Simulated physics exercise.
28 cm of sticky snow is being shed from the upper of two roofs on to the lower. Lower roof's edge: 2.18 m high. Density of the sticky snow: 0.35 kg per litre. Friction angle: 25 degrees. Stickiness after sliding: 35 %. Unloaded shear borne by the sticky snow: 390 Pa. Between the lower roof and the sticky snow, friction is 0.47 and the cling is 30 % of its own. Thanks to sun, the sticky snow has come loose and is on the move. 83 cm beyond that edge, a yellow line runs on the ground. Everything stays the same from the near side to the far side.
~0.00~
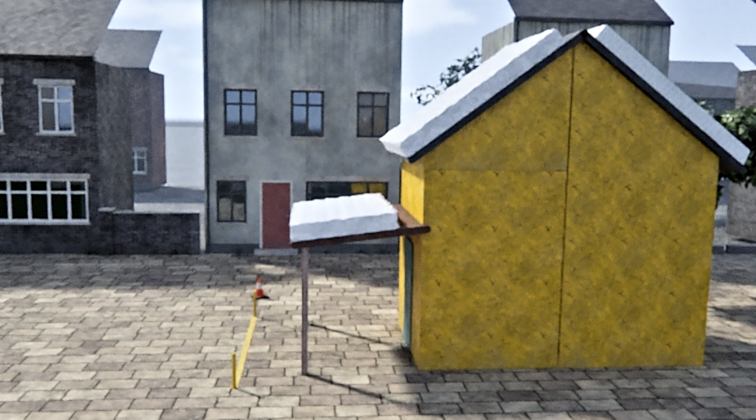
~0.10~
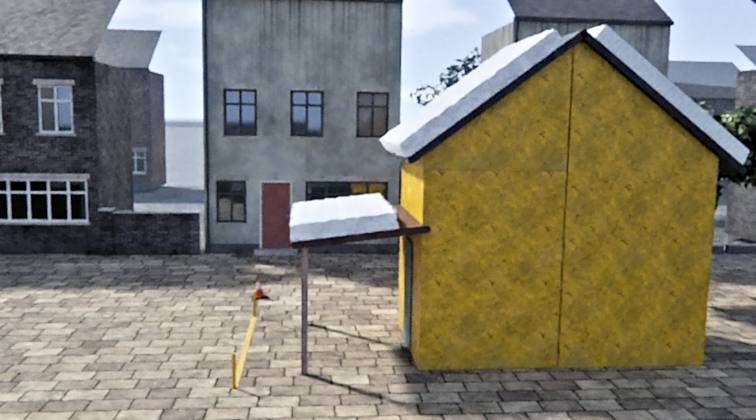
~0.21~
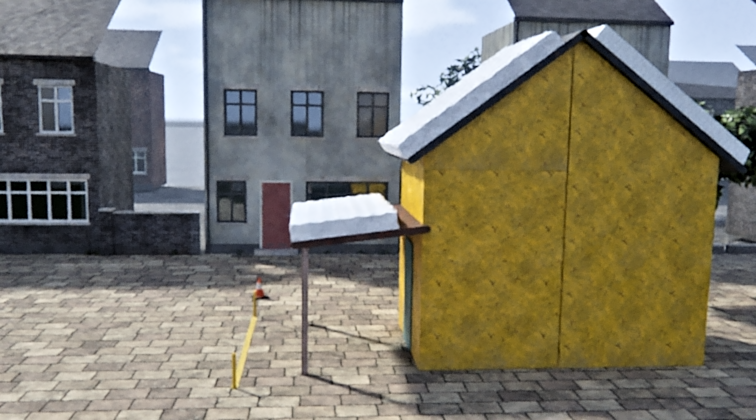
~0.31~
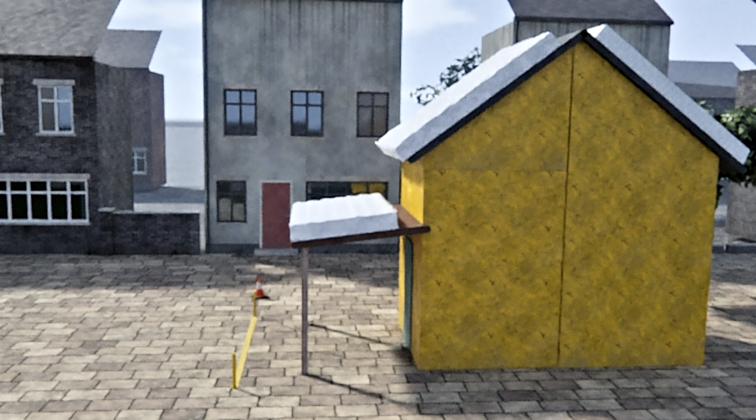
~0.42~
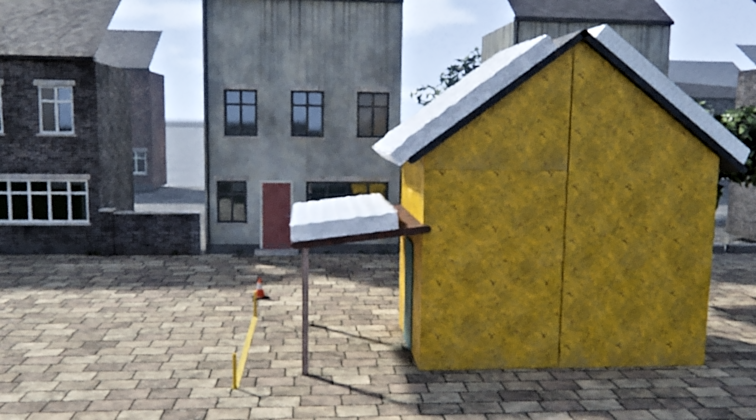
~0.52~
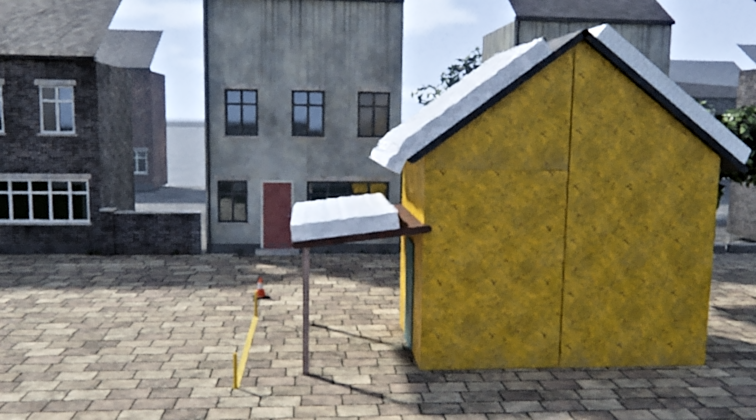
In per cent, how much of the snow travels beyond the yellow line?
Something like 30 %.
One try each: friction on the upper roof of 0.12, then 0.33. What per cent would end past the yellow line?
It would be 50 % the first time and 40 % the second.
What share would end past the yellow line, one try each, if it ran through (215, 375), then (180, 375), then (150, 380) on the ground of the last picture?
22 %, then 12 %, then 7 %.
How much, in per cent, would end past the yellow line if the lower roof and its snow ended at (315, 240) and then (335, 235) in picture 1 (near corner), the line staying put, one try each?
Close to 40 % on the first try, close to 45 % on the next.
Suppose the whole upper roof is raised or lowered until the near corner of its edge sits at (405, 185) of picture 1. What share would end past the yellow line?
Roughly 5 per cent.
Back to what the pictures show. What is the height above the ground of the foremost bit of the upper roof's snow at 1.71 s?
2.6 m, roughly.
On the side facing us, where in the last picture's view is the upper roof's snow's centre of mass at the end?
The middle is near (275, 295) in that view.
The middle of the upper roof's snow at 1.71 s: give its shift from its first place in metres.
It has shifted some 2.6 m.
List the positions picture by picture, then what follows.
The first picture shows foremost bit of the sticky snow at (407, 151).
The second picture shows foremost bit of the sticky snow at (406, 151), its middle shifted 1.1 cm.
The third picture shows foremost bit of the sticky snow at (405, 152), its middle shifted 4.3 cm, 1 % of it past the upper edge, in one piece.
The fourth picture shows foremost bit of the sticky snow at (402, 145), its middle shifted 9.9 cm, 3 % of it past the upper edge, in one piece.
The fifth picture shows foremost bit of the sticky snow at (398, 148), its middle shifted 18 cm, 6 % of it past the upper edge, in one piece.
The sixth picture shows foremost bit of the sticky snow at (393, 156), its middle shifted 28 cm, 9 % of it past the upper edge, cracking.
After 1.07 s, none is below the lower edge and 0 % is past the line.
After 1.71 s, none is below the lower edge and 0 % is past the line.
After 2.36 s, 23 % is below the lower edge and 10 % is past the line.
After 3.00 s, 42 % is below the lower edge and 29 % is past the line.
After 4.20 s, 44 % is below the lower edge and 30 % is past the line.
